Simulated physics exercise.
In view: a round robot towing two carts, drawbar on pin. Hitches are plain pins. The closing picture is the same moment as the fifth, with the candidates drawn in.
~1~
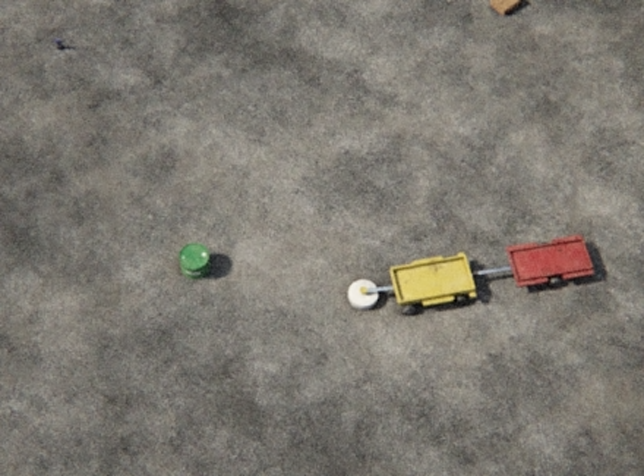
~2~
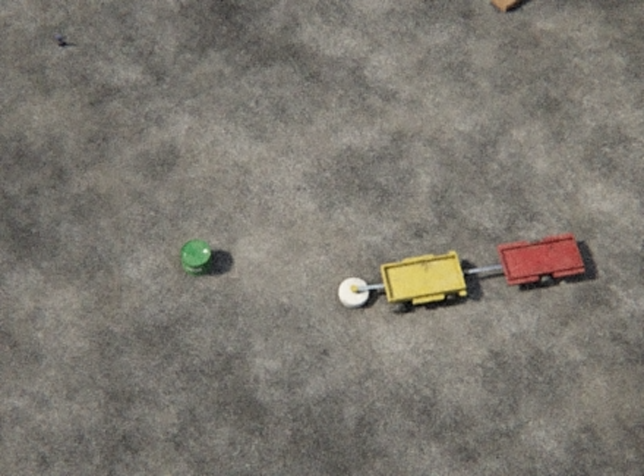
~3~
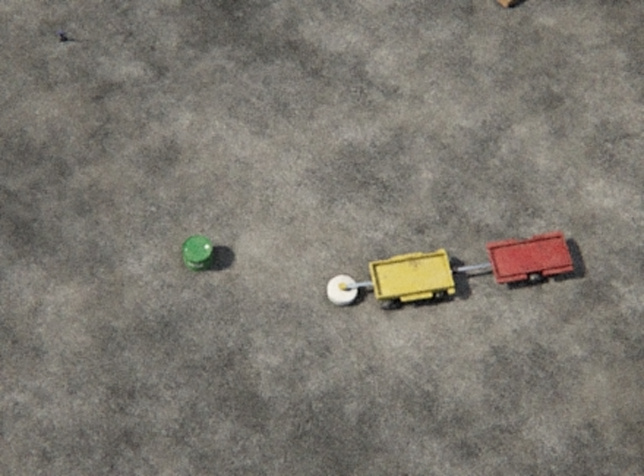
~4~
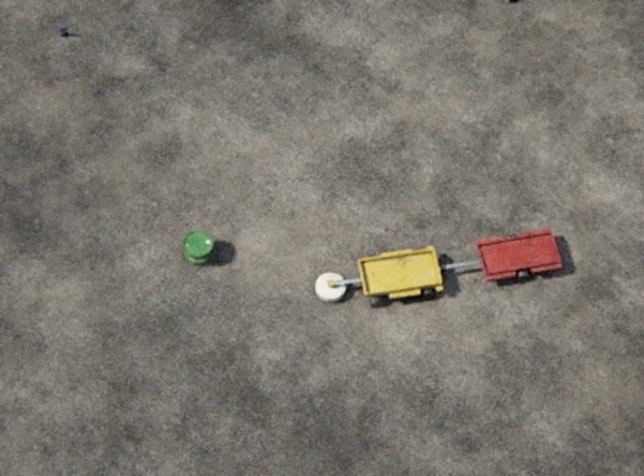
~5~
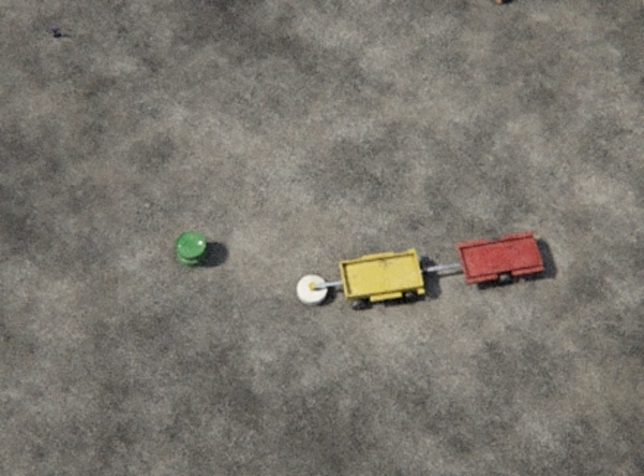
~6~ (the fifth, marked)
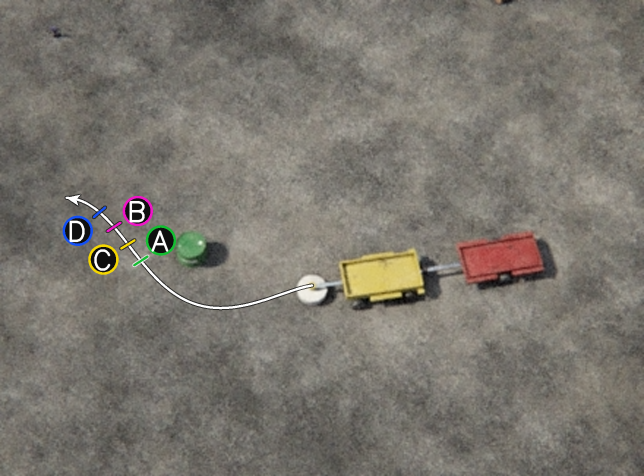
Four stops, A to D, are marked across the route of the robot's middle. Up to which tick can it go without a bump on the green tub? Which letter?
Stop at A.
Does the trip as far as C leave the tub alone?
No.
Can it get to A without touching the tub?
Yes.
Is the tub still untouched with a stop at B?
No.
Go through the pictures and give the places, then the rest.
In the first frame, red cart (550, 260); green tub (196, 266); robot (363, 294).
In the second frame, robot (354, 292); yellow cart (423, 279); red cart (541, 258); green tub (197, 263).
In the third frame, robot (342, 290); yellow cart (411, 276); red cart (530, 257); green tub (199, 259).
In the fourth frame, robot (331, 286); yellow cart (400, 273); red cart (519, 254); green tub (200, 254).
In the fifth frame, robot (312, 289); yellow cart (381, 276); red cart (500, 257); green tub (192, 255).
On the marked copy, A at (141, 261); B at (114, 227); C at (128, 244); D at (99, 212); the route from (312, 285) via (166, 287) to (67, 198).
With A. Early on, robot (247, 309), last cart (434, 267).
Further on, robot (181, 301), last cart (371, 279).
At the end, robot (142, 265), last cart (321, 288); nothing has been touched.
As for the rest, B is too far, the tub has been hit; C is too far, the tub has been hit; D is too far, the tub has been hit.
